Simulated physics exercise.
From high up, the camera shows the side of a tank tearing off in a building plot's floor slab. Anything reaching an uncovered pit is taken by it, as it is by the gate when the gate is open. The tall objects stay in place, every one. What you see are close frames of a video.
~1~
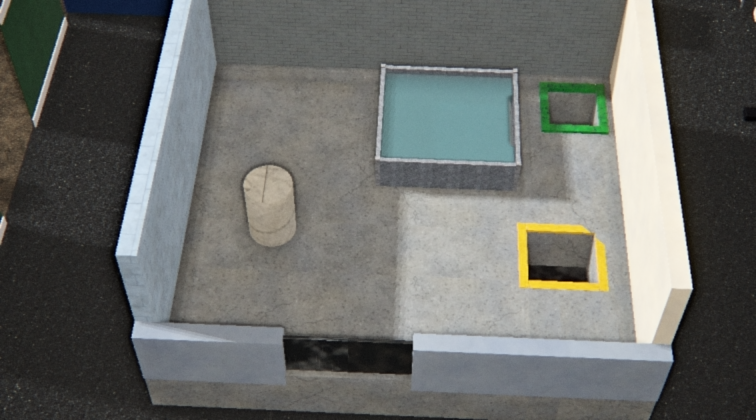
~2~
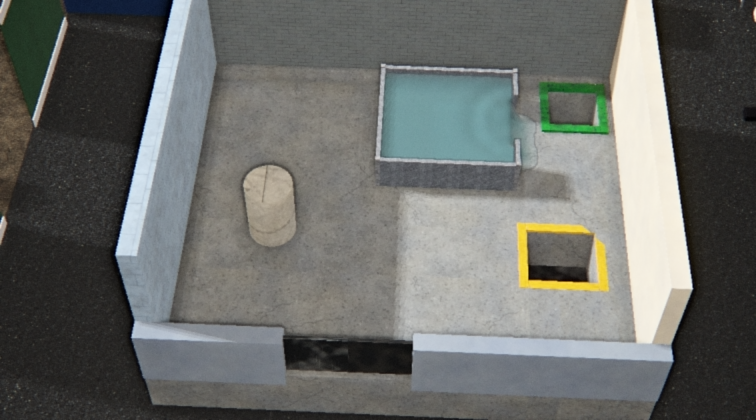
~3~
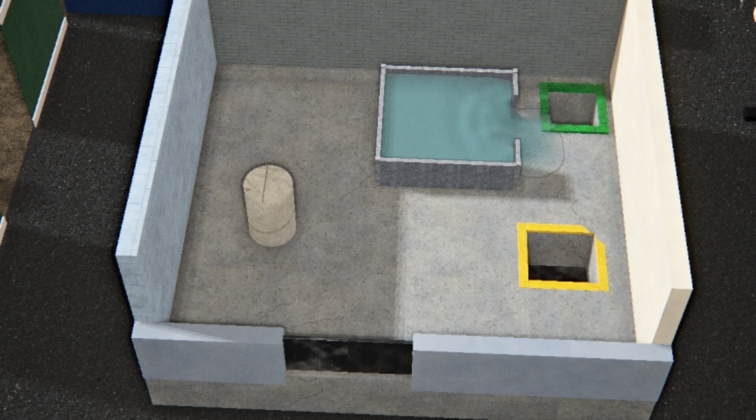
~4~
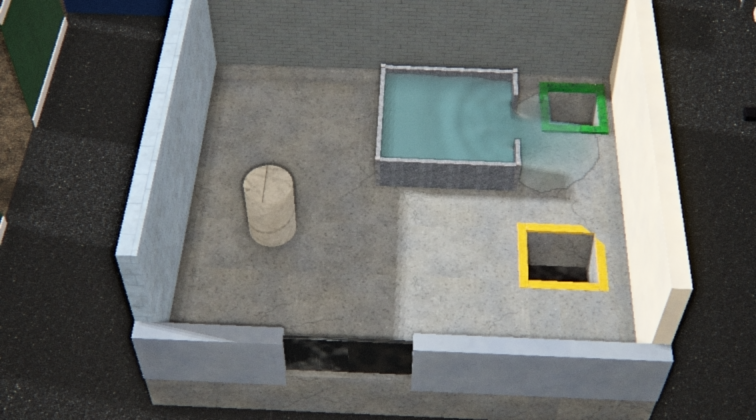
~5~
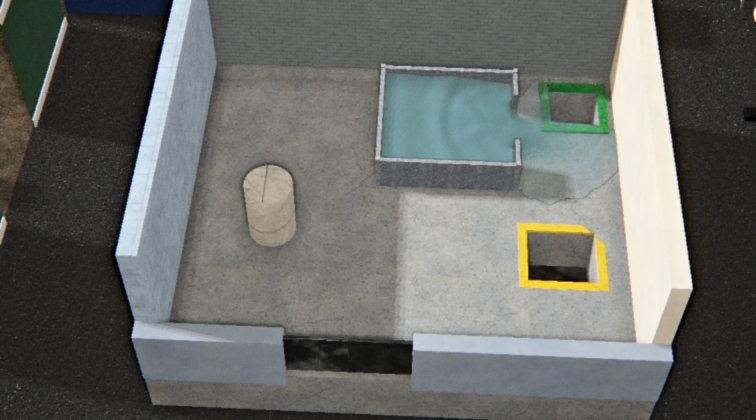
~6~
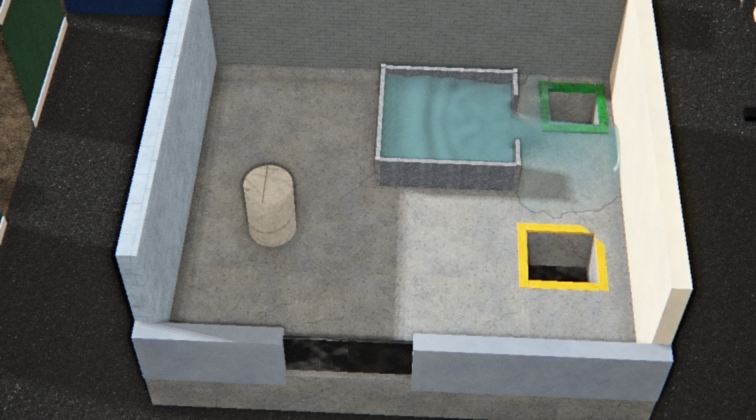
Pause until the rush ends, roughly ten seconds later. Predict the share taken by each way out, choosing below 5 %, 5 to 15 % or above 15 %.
Predicted: The gate takes below 5 %; the yellow pit takes above 15 %; the green pit takes above 15 %.
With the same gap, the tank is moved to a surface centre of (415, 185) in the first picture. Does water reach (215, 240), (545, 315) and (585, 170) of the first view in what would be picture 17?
In sequence: Unflooded, next unflooded, then inundated.
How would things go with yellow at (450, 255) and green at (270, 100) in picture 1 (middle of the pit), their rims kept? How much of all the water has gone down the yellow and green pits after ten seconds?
Yellow has 6 parts of a hundred and green has 4.
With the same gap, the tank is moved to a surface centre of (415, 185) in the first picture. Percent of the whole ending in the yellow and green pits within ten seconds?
After ten seconds: Yellow pit around 35 percent, green pit around 12 percent.
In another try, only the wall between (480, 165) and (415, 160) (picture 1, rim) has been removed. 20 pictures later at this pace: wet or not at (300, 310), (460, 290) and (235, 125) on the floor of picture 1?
The first would be drenched, the second drenched and the third still unwetted.
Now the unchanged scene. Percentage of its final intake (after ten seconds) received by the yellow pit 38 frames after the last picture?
About 70 %.
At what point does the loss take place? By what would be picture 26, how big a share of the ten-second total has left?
About 50 per cent.
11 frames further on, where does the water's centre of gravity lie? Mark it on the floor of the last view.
The water's centre sits above (484, 145).
A moment on, water covers 10 % of the floor; the gate 0 %, the yellow pit 0 %, the green pit 4 %.
Next, water covers 15 % of the floor; the gate 0 %, the yellow pit 3 %, the green pit 9 %.
Then, water covers 25 % of the floor; the gate 0 %, the yellow pit 10 %, the green pit 15 %.
Later, water covers 45 % of the floor; the gate 0 %, the yellow pit 18 %, the green pit 20 %.
In the end, water covers 65 % of the floor; the gate 0 %, the yellow pit 26 %, the green pit 22 %.
